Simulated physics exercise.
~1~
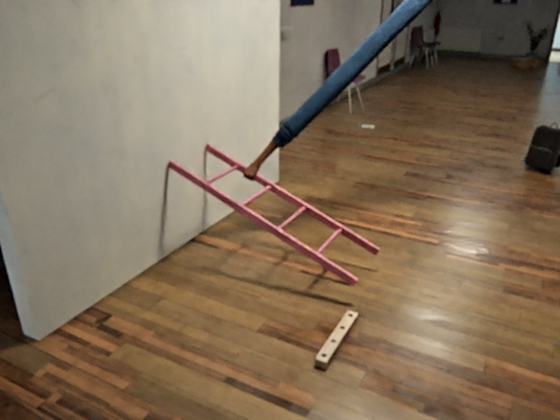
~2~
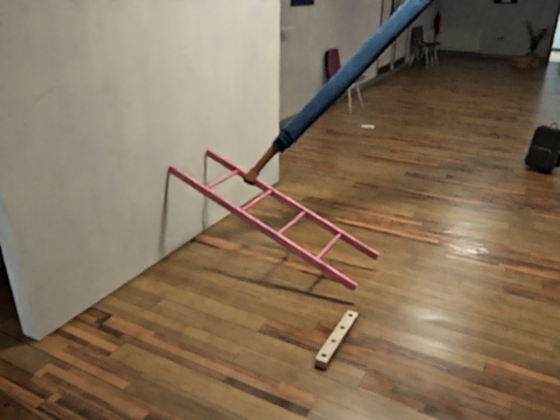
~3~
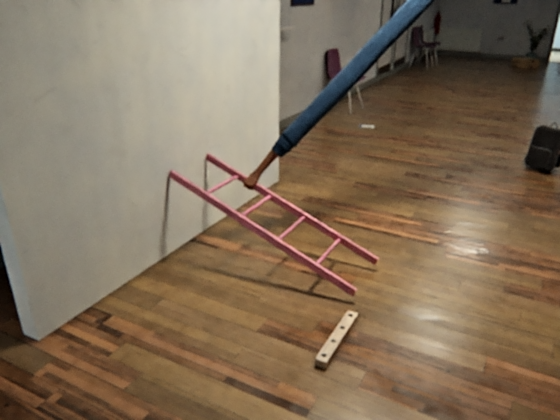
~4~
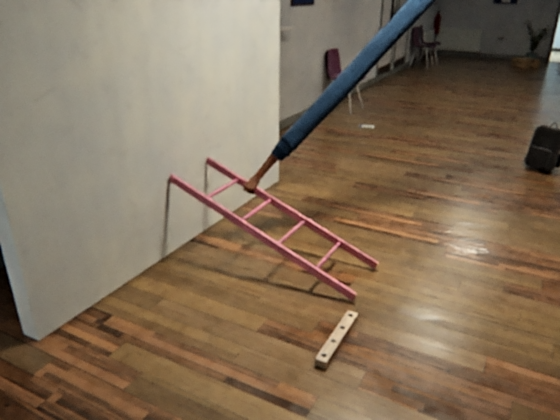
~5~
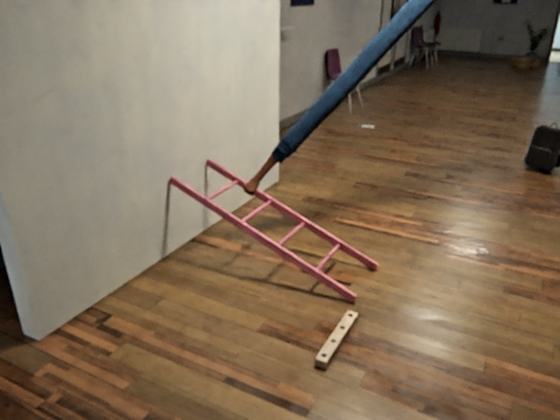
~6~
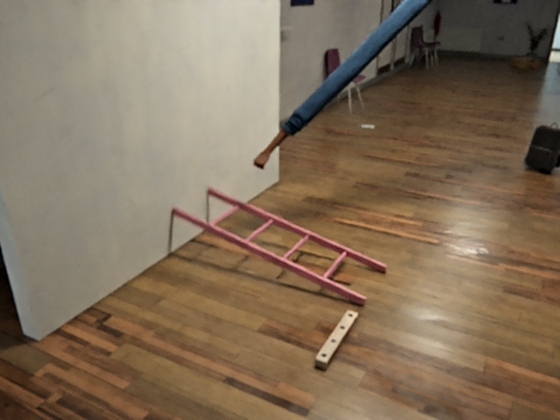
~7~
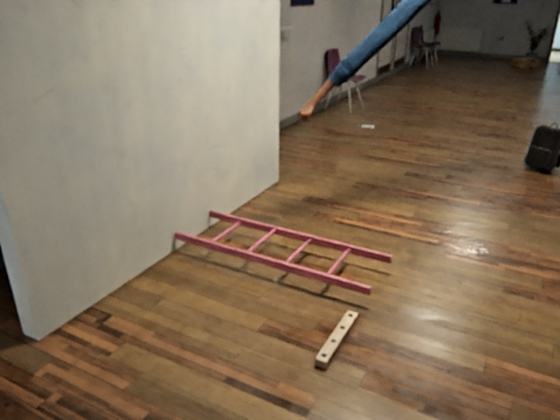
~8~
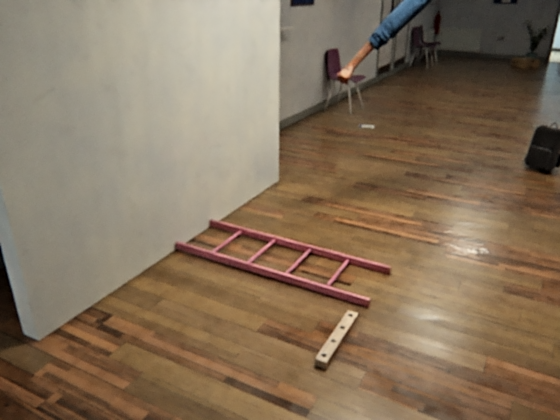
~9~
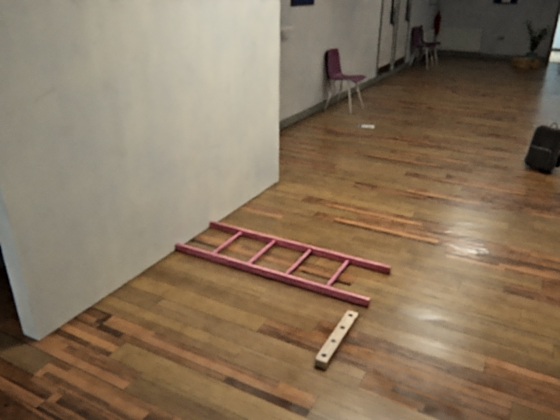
At the start, a hand at the end of a blue sleeve holds a small pink ladder that leans at a low angle against a white wall, its feet on a wooden floor. A pale strip of wood lies on the floor just in front of the ladder. The hand lowers the ladder slightly and steadies it for a moment. Then it lets go and draws back, and the feet slide a little to the right as the top slips down the wall. The ladder ends lying flat and still beside the unmoved strip, the arm gone from view.
